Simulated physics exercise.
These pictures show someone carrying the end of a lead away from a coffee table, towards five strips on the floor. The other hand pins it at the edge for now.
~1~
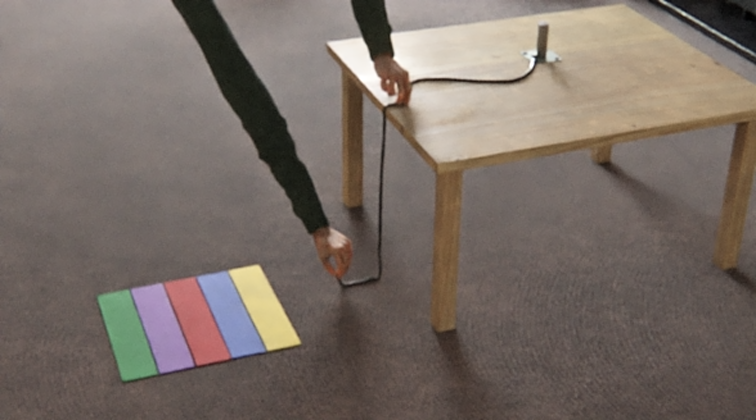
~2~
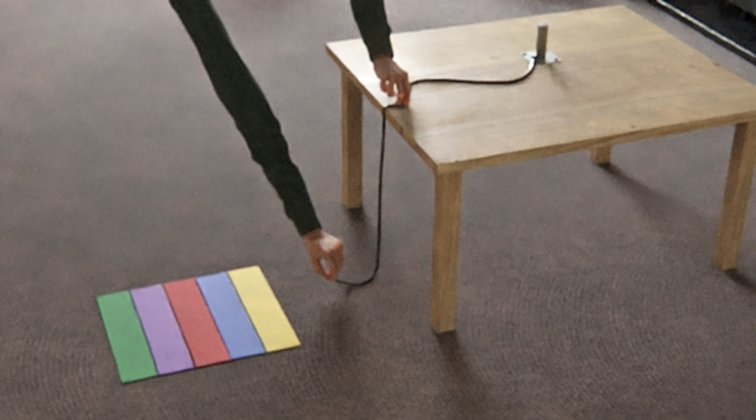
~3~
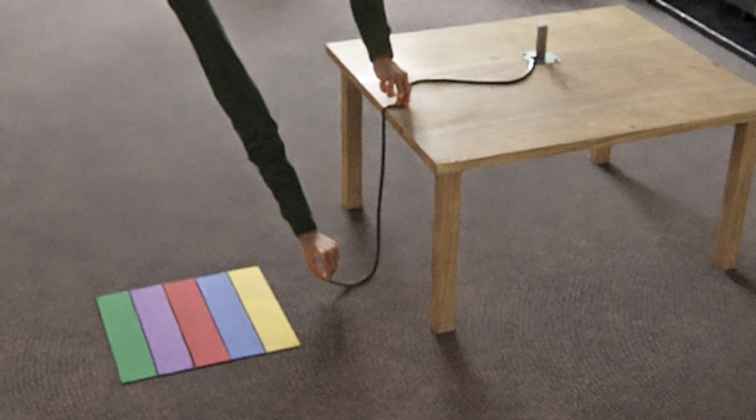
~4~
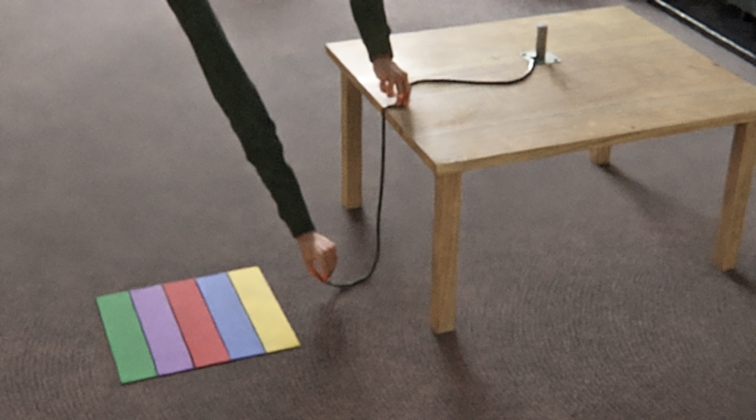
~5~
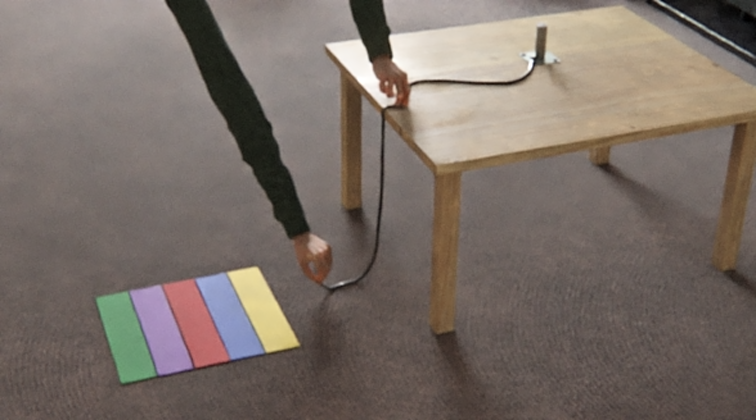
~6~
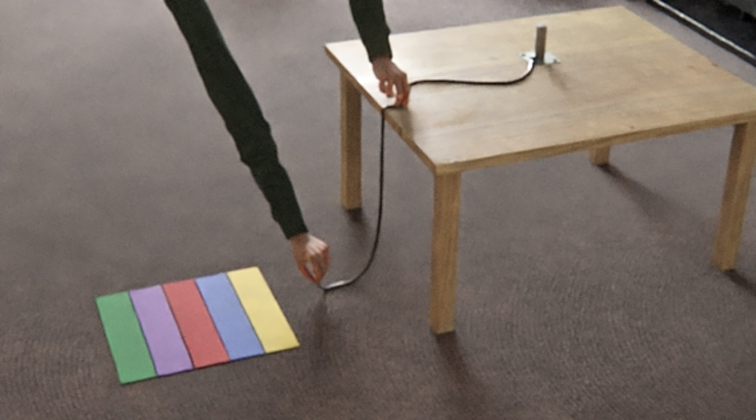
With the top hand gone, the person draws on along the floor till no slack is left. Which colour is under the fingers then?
The end stops over the purple strip.
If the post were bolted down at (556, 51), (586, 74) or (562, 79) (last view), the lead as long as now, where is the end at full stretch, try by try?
In that order: (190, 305), (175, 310) and (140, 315).
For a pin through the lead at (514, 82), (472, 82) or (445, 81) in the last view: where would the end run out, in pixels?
The places are (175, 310), (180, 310) and (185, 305).
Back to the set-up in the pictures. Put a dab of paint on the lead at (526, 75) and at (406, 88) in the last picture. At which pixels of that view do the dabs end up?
At (497, 67), then (377, 95).
A little later, end near (219, 300); over blue.
Next, end near (176, 308); over red.
When it is tight, end near (150, 314); over purple. It gets as far as the purple strip.
